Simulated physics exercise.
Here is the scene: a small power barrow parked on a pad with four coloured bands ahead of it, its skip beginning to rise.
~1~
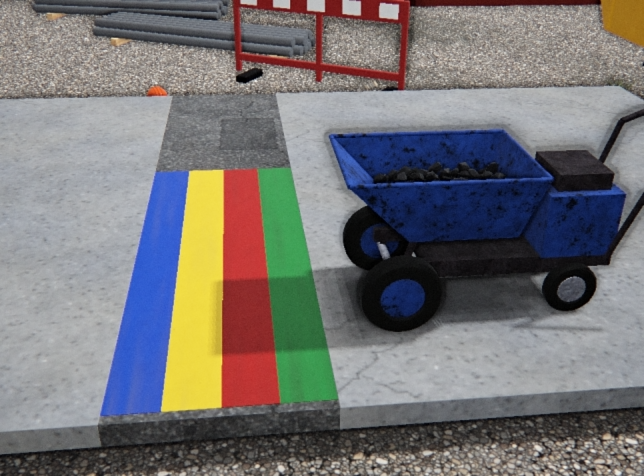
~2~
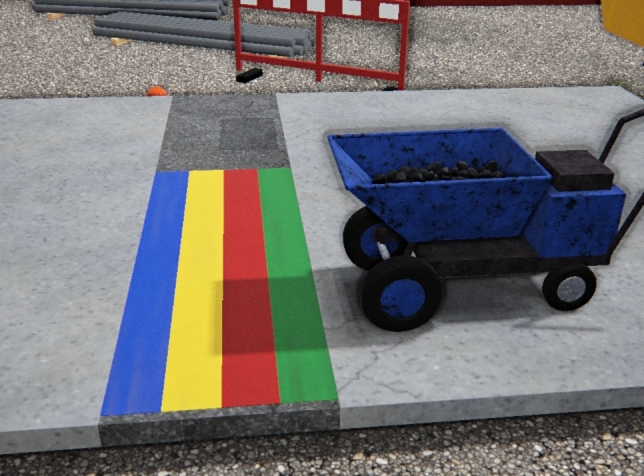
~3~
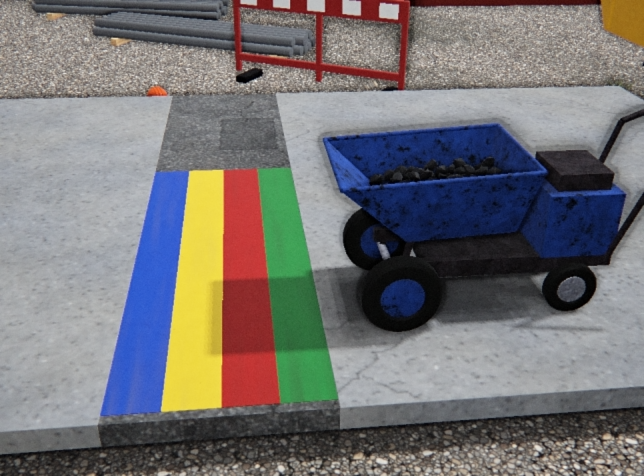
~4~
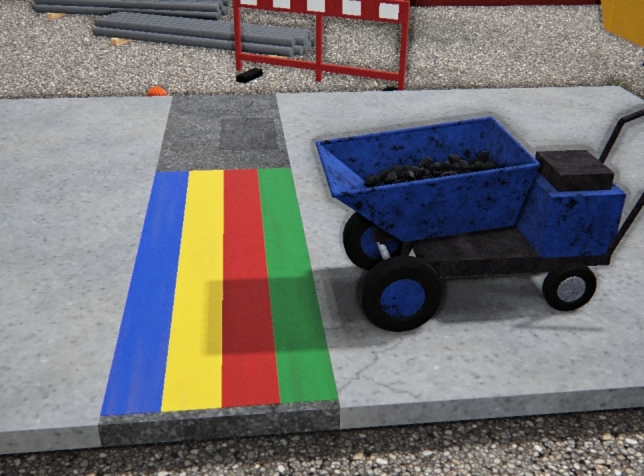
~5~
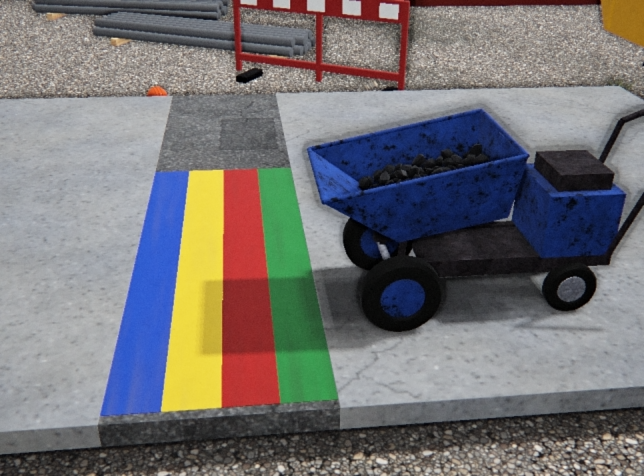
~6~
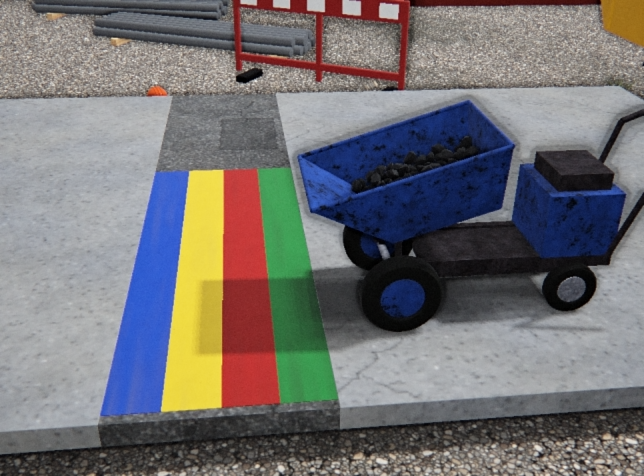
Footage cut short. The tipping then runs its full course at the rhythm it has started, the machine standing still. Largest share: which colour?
Colour: Red.
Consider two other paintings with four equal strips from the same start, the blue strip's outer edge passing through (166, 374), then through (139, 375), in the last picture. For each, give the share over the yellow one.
About 30 % and 30 %.
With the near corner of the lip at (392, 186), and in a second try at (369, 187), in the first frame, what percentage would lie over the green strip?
Trial 1 around 30 %, trial 2 around 10 %.
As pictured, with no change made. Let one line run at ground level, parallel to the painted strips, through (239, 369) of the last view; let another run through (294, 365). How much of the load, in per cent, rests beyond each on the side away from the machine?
In order: 50 per cent, then 70 per cent.
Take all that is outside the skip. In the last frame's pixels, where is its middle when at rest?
Close to (224, 303) in the last view.
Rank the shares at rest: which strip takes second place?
The second place goes to the yellow strip.
Soon after the last picture, skip tipped steeply; all in the skip.
A little later, skip tipped right over; most in the skip; about a quarter over the red strip; a stray few over the yellow strip.
Later still, skip tipped right over; about a quarter in the skip; about a third over the red strip; about a quarter over the yellow strip; a small part over the blue strip; a stray few off the paint.
At rest, skip tipped right over; about a quarter in the skip; a stray few over the green strip; about a third over the red strip; about a quarter over the yellow strip; a small part over the blue strip; a stray few off the paint.
